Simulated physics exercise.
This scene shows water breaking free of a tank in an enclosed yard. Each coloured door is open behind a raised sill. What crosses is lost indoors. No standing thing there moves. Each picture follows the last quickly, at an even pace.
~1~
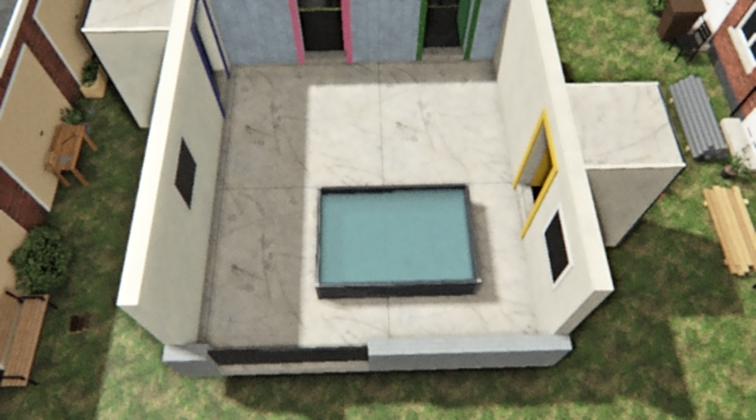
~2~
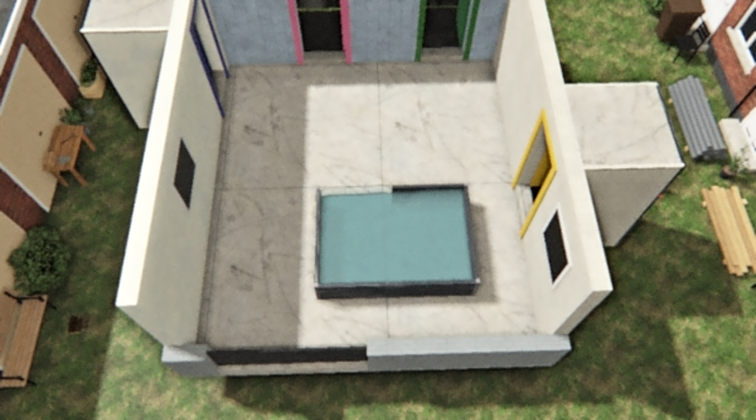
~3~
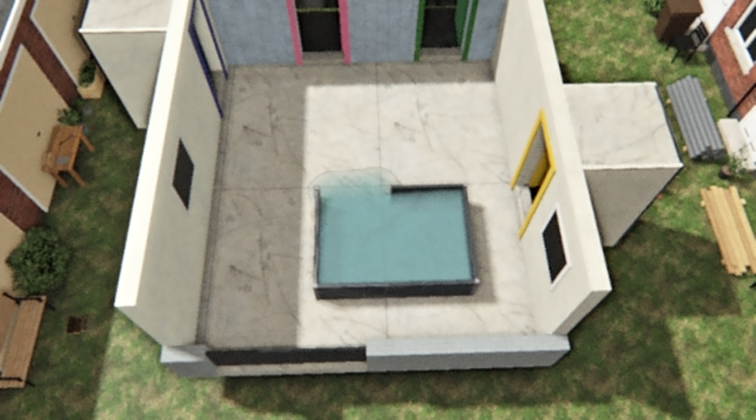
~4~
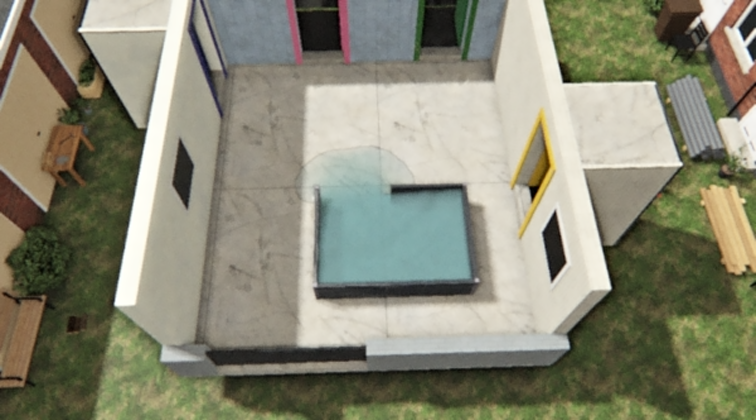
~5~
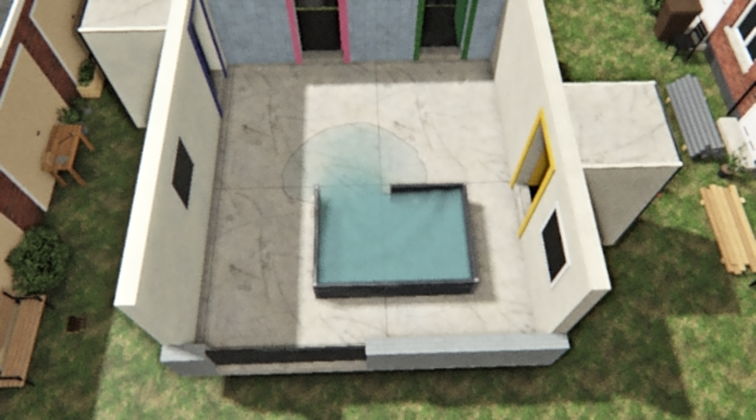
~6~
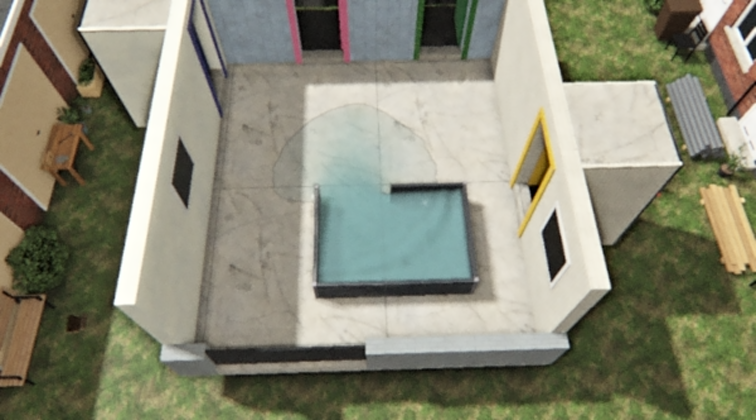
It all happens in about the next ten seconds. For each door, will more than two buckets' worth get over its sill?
One by one: The blue door is going to stay inside the allowance. The yellow door is going to stay inside the allowance. The green door is going to stay inside the allowance. The pink door is going to overshoot the allowance.
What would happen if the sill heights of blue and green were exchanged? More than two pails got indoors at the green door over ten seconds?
In that case the green door falls short.
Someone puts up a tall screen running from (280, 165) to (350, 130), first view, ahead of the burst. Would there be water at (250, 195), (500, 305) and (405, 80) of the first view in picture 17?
Results in sequence: Swamped / bone-dry / swamped.
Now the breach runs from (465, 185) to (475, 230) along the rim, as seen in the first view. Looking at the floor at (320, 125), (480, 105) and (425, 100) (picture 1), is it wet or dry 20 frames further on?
One by one: Unsoaked; waterlogged; waterlogged.
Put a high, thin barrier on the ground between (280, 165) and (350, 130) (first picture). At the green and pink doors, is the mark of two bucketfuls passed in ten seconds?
Briefly, the green door exceeds the limit and the pink door stays within the limit.
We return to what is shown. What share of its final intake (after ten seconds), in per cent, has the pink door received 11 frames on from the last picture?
Close to 25 %.
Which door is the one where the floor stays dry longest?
My answer: The yellow-painted one.
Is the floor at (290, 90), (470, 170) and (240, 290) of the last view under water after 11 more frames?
As listed, the points end up soaked, high and dry and high and dry.
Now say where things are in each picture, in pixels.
In the first frame, still water in the tank at (395, 235).
In the second frame, the front is at a hidden place, out from the gap on the tank's far side.
In the third frame, water pours out on the tank's far side and has run to (317, 182).
In the fourth frame, water pours out on the tank's far side and has run to (376, 151).
In the fifth frame, water pours out on the tank's far side and has run to (369, 128).
In the sixth frame, the front is at (365, 108), out from the gap on the tank's far side.
A moment on, water covers 30 % of the floor; the blue door not reached, the yellow door not reached, the green door not reached, the pink door wet at the sill, nothing in.
Next, water covers 45 % of the floor; the blue door wet at the sill, nothing in, the yellow door not reached, the green door wet at the sill, nothing in, the pink door over two buckets in.
Then, water covers 50 % of the floor; the blue door wet at the sill, nothing in, the yellow door not reached, the green door wet at the sill, nothing in, the pink door far over two buckets in.
Later, water covers 75 % of the floor; the blue door wet at the sill, nothing in, the yellow door wet at the sill, nothing in, the green door wet at the sill, nothing in, the pink door far over two buckets in.
In the end, water covers 100 % of the floor; the blue door wet at the sill, nothing in, the yellow door wet at the sill, nothing in, the green door wet at the sill, nothing in, the pink door far over two buckets in.
